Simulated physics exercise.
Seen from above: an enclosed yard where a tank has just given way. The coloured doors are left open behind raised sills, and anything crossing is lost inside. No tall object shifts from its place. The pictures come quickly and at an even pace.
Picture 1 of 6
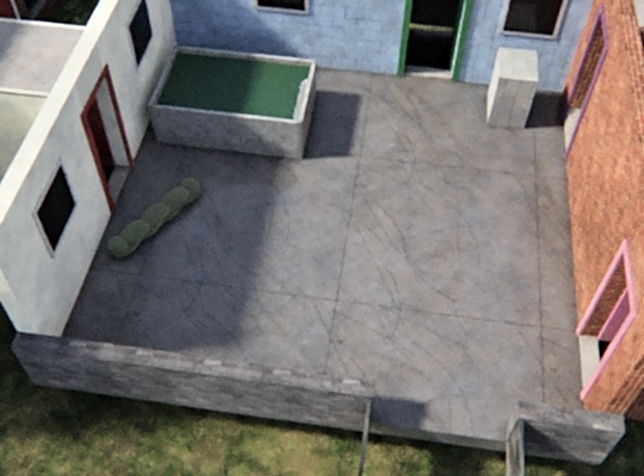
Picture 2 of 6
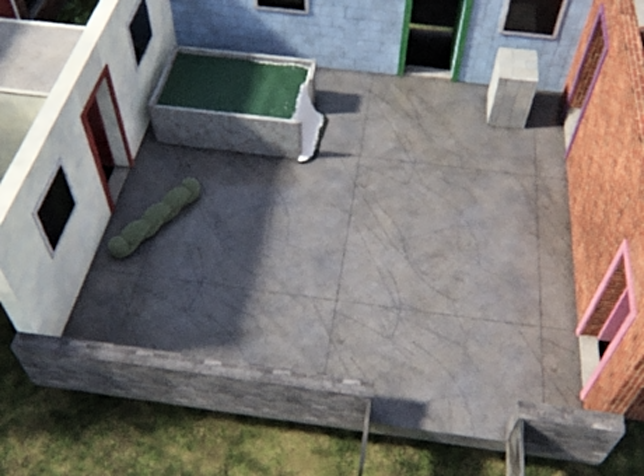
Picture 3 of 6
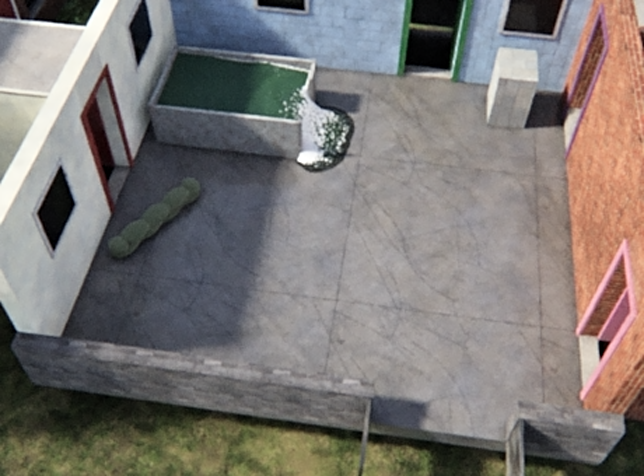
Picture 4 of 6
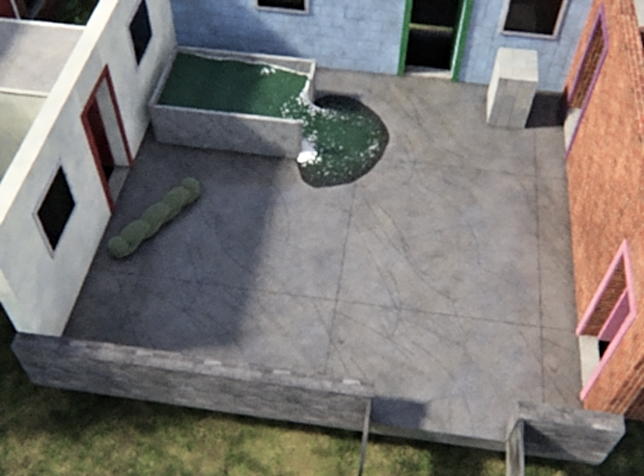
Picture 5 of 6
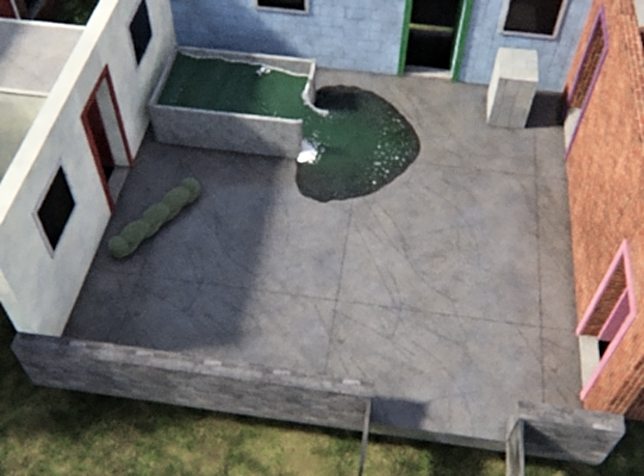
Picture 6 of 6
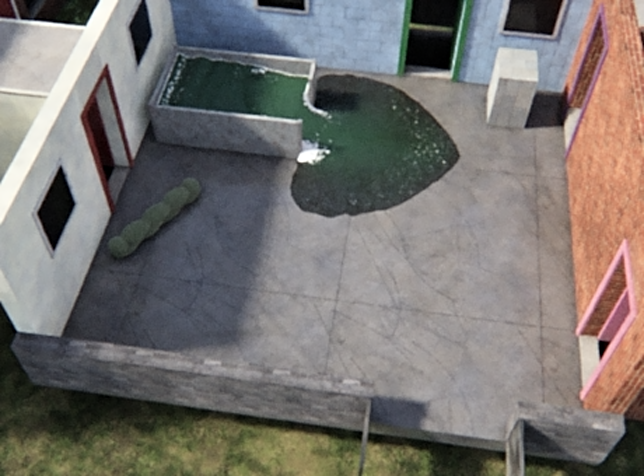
Green water burst through the right end of a raised tank in a walled yard, foaming white at first, then spread rightward across the grey paving in a widening dark green pool.
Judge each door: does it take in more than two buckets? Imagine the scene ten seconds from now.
The purple door will most likely keep inside the limit, the pink door will most likely go past the limit, the green door will most likely go past the limit, the red door will most likely keep inside the limit.
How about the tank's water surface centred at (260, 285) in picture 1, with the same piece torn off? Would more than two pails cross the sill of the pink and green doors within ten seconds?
I'd say the pink door overshoots while the green door stops short.
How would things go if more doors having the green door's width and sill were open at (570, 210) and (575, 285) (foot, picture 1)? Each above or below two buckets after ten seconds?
First: Gets beyond it. Second: Gets beyond it.
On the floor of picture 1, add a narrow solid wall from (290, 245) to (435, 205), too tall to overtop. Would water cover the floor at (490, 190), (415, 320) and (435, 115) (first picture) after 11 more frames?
Results in order: Swamped / bone-dry / swamped.
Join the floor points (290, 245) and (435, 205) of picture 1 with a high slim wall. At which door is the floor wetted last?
That would be the red-painted one.
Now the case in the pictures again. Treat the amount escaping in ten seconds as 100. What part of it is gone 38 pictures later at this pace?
My figure is about 35 in a hundred.
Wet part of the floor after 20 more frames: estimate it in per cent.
My guess is around 50 in a hundred.
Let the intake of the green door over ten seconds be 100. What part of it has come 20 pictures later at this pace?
Roughly 35 percent.
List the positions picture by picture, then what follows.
In the first picture, the tank at (235, 86) is whole and still.
In the second picture, the front is at (301, 161), out from the gap at (304, 125).
In the third picture, the front is at (345, 117), out from the gap at (304, 126).
In the fourth picture, the front is at (383, 133), out from the gap at (304, 126).
In the fifth picture, the front is at (412, 156), out from the gap at (304, 126).
In the sixth picture, water pours out at (304, 126) and has run to (454, 156).
A moment on, water covers 30 % of the floor; the purple door wet at the sill, nothing in, the pink door not reached, the green door wet at the sill, nothing in, the red door not reached.
Next, water covers 45 % of the floor; the purple door wet at the sill, nothing in, the pink door not reached, the green door under two buckets in, the red door not reached.
Then, water covers 50 % of the floor; the purple door wet at the sill, nothing in, the pink door under two buckets in, the green door under two buckets in, the red door not reached.
Later, water covers 60 % of the floor; the purple door wet at the sill, nothing in, the pink door over two buckets in, the green door over two buckets in, the red door not reached.
In the end, water covers 85 % of the floor; the purple door wet at the sill, nothing in, the pink door far over two buckets in, the green door over two buckets in, the red door not reached.
